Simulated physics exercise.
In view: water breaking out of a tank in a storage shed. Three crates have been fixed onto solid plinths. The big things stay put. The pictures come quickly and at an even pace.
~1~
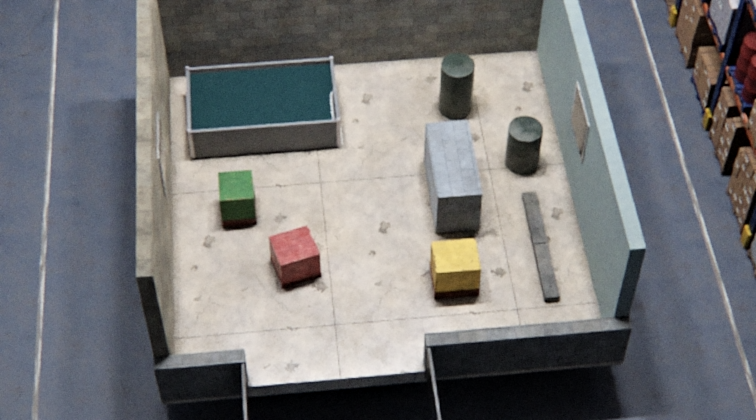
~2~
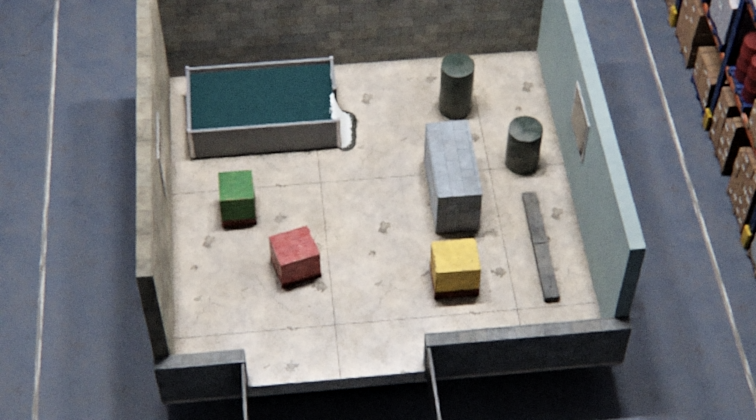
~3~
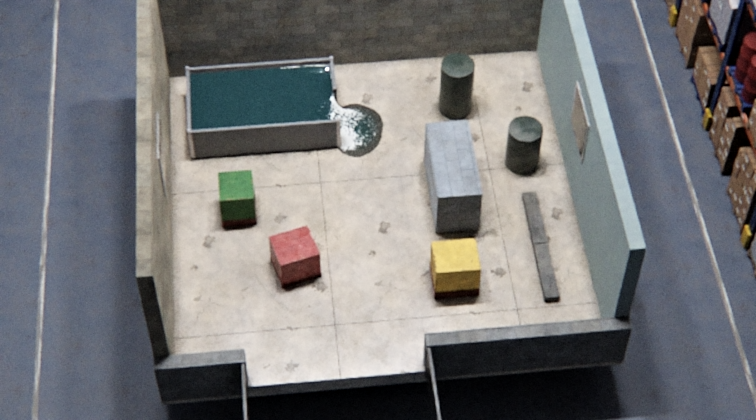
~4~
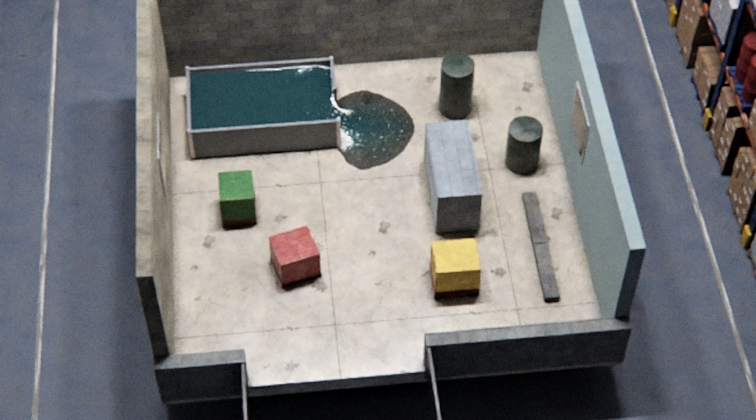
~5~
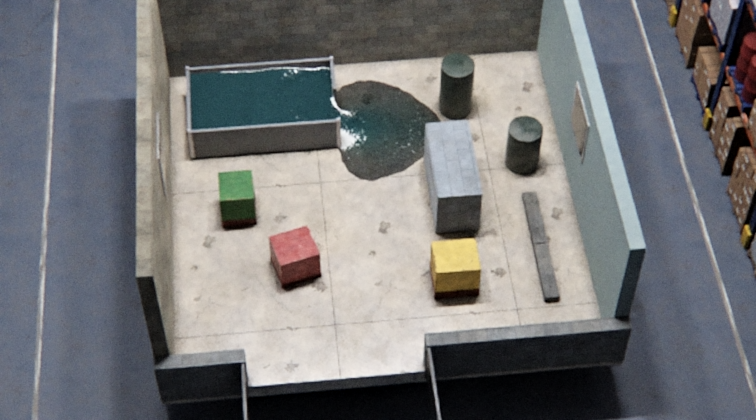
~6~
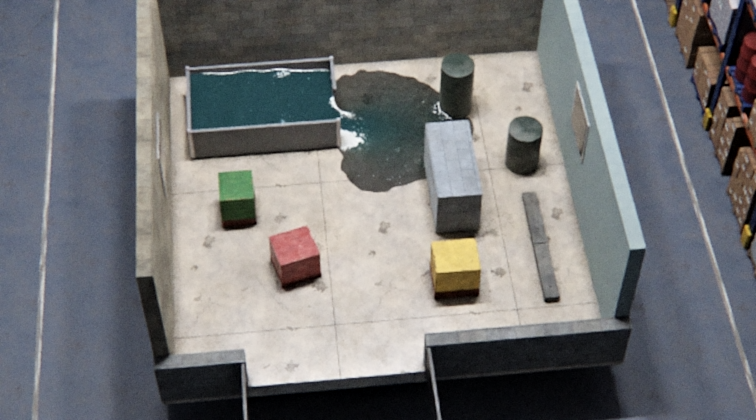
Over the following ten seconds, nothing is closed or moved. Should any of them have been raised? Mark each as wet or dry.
Red crate: Dry; green crate: Dry; yellow crate: Dry.
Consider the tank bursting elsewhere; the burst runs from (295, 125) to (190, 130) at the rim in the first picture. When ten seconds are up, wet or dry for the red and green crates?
Note: Red crate is overtopped; green crate is overtopped.
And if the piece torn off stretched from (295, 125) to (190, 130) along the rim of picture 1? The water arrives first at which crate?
That would be the green one, reached first.
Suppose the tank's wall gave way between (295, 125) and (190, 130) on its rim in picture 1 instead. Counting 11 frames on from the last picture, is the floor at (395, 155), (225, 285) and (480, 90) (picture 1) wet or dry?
Point by point: Unwetted, drenched, unwetted.
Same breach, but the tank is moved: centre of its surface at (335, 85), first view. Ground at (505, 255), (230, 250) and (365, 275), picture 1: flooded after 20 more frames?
The first spot is inundated, the second not reached, and the third not reached.
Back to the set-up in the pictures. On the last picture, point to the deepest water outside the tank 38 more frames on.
Deepest spot: Around (456, 156).
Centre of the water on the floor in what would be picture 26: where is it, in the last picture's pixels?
I'd put it at around (362, 132).
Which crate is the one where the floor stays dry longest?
I'd pick the green one.
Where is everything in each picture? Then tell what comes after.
In the first picture, the open tank at (262, 97) is whole and still.
In the second picture, water pours out at (335, 120) and has run to (347, 146).
In the third picture, water pours out at (335, 122) and has run to (376, 119).
In the fourth picture, water pours out at (336, 123) and has run to (409, 134).
In the fifth picture, the front is at a hidden place, out from the gap at (335, 123).
In the sixth picture, water pours out at (335, 123) and has run to a hidden place.
A moment on, water covers 20 % of the floor; the red crate not reached, the green crate not reached, the yellow crate not reached.
Next, water covers 30 % of the floor; the red crate not reached, the green crate not reached, the yellow crate water round its plinth.
Then, water covers 45 % of the floor; the red crate not reached, the green crate not reached, the yellow crate water round its plinth.
Later, water covers 60 % of the floor; the red crate water round its plinth, the green crate not reached, the yellow crate water round its plinth.
In the end, water covers 75 % of the floor; the red crate stayed above the water, the green crate stayed above the water, the yellow crate stayed above the water.
